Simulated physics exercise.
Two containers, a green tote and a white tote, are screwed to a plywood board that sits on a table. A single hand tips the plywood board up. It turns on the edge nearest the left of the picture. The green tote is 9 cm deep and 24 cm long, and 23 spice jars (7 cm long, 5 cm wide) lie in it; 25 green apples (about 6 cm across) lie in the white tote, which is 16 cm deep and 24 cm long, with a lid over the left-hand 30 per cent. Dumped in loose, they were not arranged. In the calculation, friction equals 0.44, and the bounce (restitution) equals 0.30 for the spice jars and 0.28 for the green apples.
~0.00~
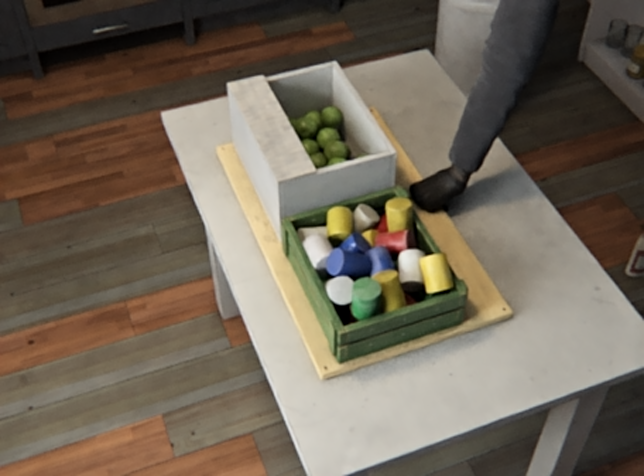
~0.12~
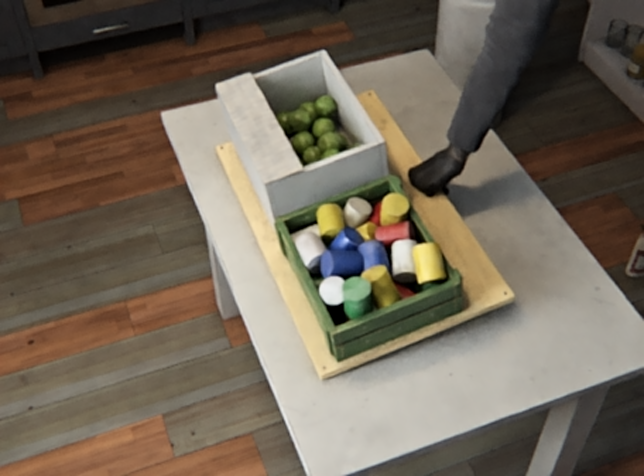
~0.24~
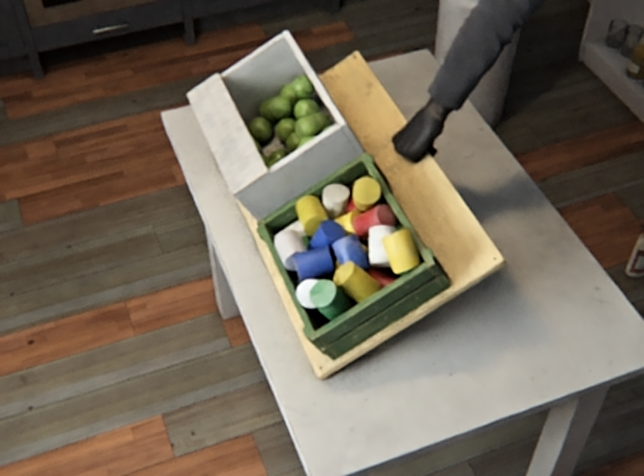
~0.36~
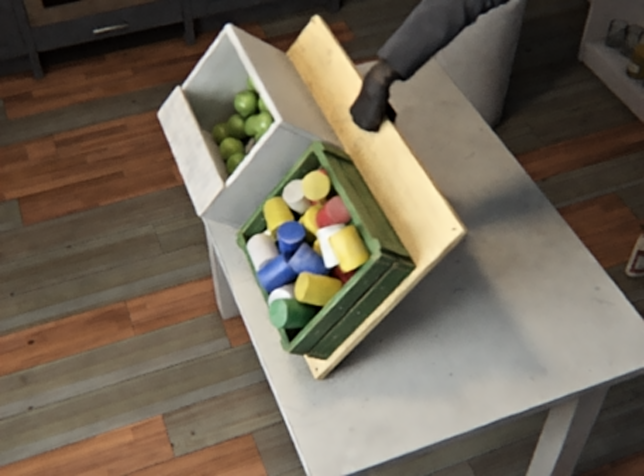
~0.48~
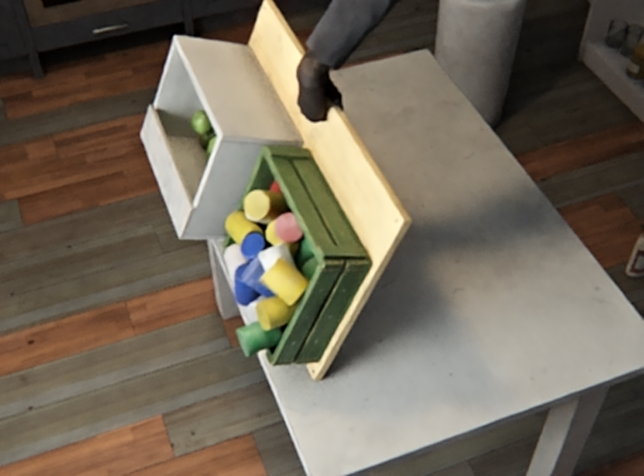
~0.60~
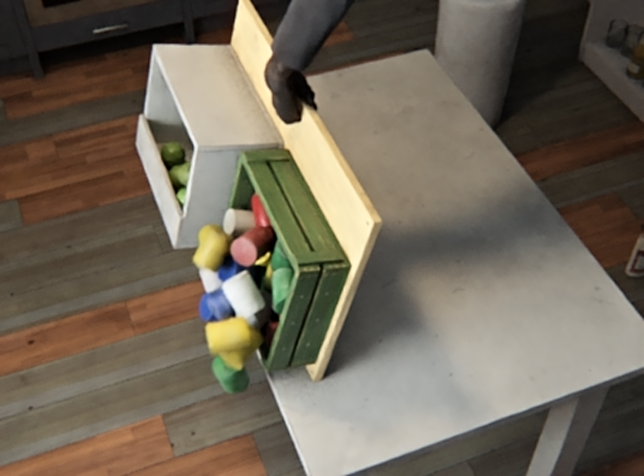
At the start, a green crate of colorful cylinders and a white box of round green fruit sit on a wooden board on a table. A dark-gloved hand raises the board's right side, tilting it steeply leftward, and cylinders tumble from the crate while green fruit remains inside the partly covered box.
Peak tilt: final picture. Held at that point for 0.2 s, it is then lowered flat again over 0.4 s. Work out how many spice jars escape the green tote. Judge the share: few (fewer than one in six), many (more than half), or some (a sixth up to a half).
Many.
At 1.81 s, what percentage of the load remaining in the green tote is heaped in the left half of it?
Close to 60 percent, I reckon.
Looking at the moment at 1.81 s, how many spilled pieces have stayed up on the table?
Roughly 0 of them.
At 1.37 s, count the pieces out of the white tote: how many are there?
Out so far from the white tote: Around 0.
After 0.79 s, tilt 75°; 13 of 23 out of the green tote and 0 of 25 out of the white tote.
After 1.03 s, tilt 29°; 15 of 23 out of the green tote and 0 of 25 out of the white tote.
After 1.37 s, tilt 0°; 15 of 23 out of the green tote and 0 of 25 out of the white tote.
Final count (at 1.81 s), 15 of 23 out of the green tote and 0 of 25 out of the white tote. Asked share, 15 of 23, 65 per cent.
